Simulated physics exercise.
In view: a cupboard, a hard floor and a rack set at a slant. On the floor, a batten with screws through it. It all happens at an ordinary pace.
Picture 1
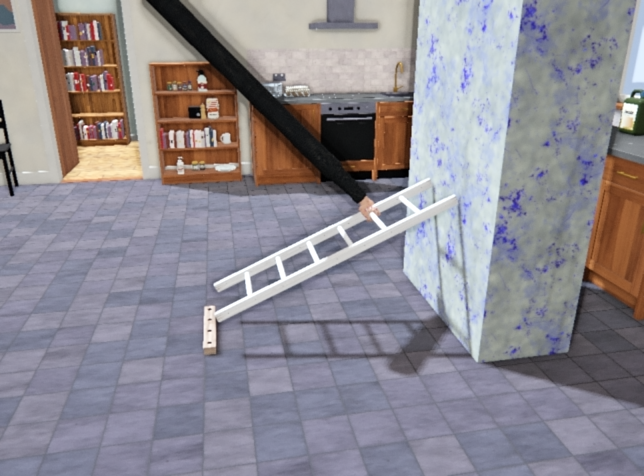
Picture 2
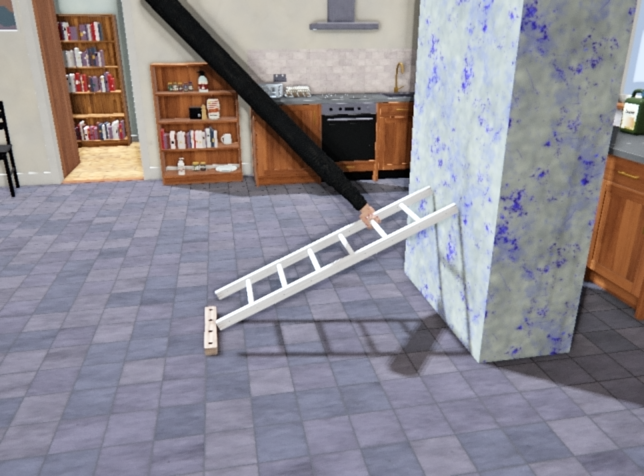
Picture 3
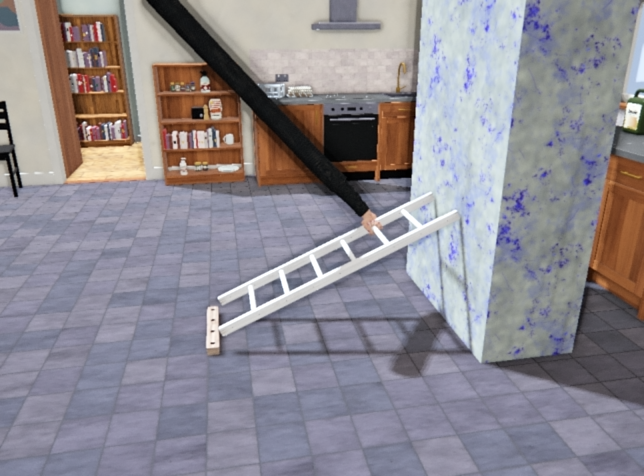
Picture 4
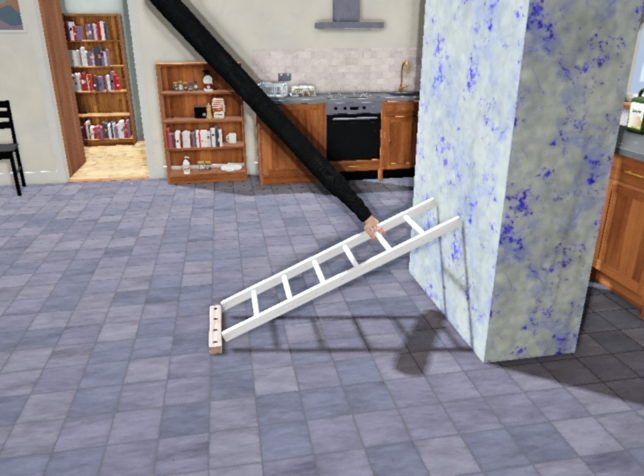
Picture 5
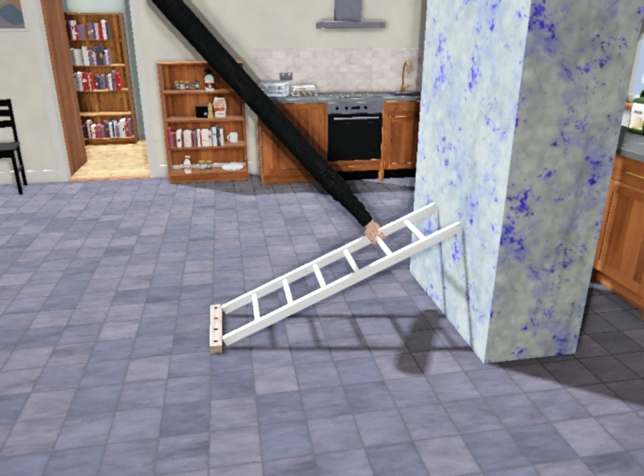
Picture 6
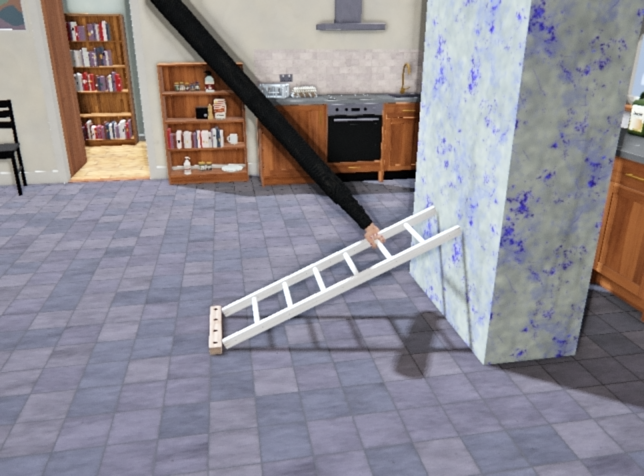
A white ladder-like rack, held near its upper end by a hand on a long black arm, slants beside a blue-speckled pillar and lowers slightly. Its lower end eases down beside a pale batten on the grey tiled floor, then the rack stays nearly still, with the hand still on it.
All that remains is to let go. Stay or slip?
As it turns out, the white rack remains leaning.
Then, 0.10 s after the last picture, white rack moving near (336, 274).
Then, 0.38 s after the last picture, white rack at rest near (336, 275).
At rest, the white rack stays up, near (336, 275).
